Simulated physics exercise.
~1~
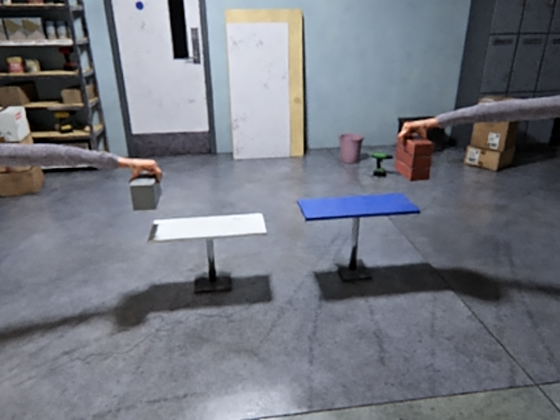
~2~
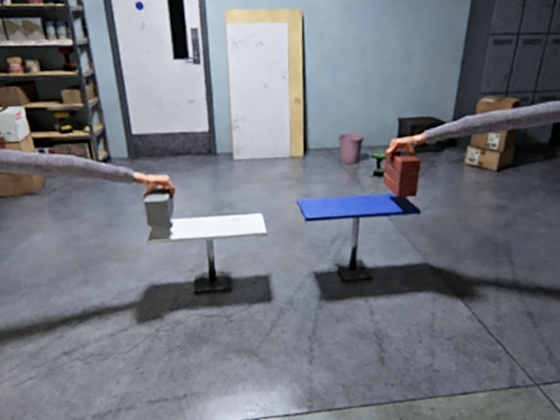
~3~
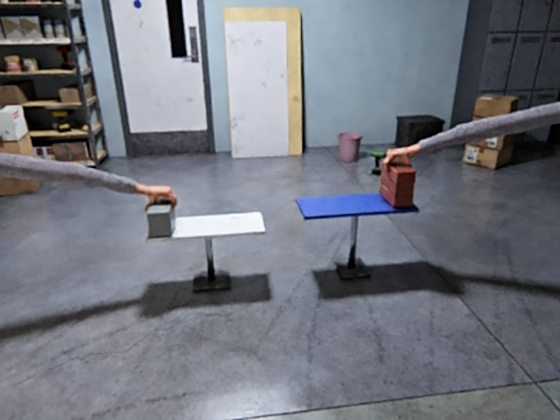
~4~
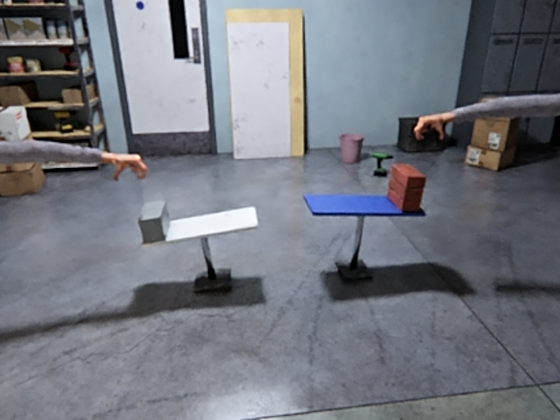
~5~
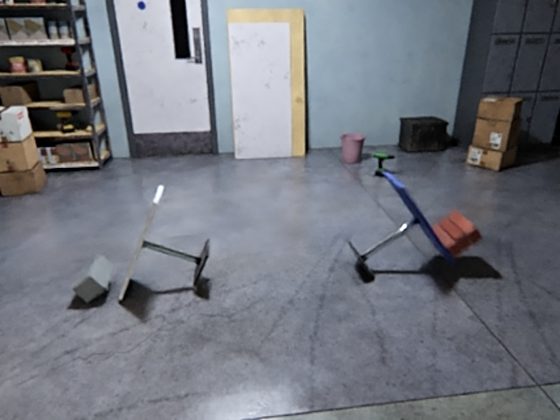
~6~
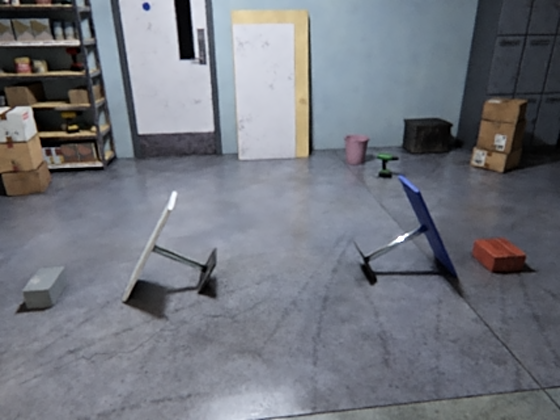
In a workshop-like room with a grey floor, a slightly swaying camera looks toward a pale blue wall with a door, shelves on the left and lockers on the right. A small white table stands at left and a blue one at right, each on a single slim leg. One hand lowers a grey block onto the white table's left end while another sets red bricks on the blue table's right end. Both hands let go and draw back, and the tables tip outward. The loads slide off, and both tables end toppled, with block and bricks on the floor beyond them.
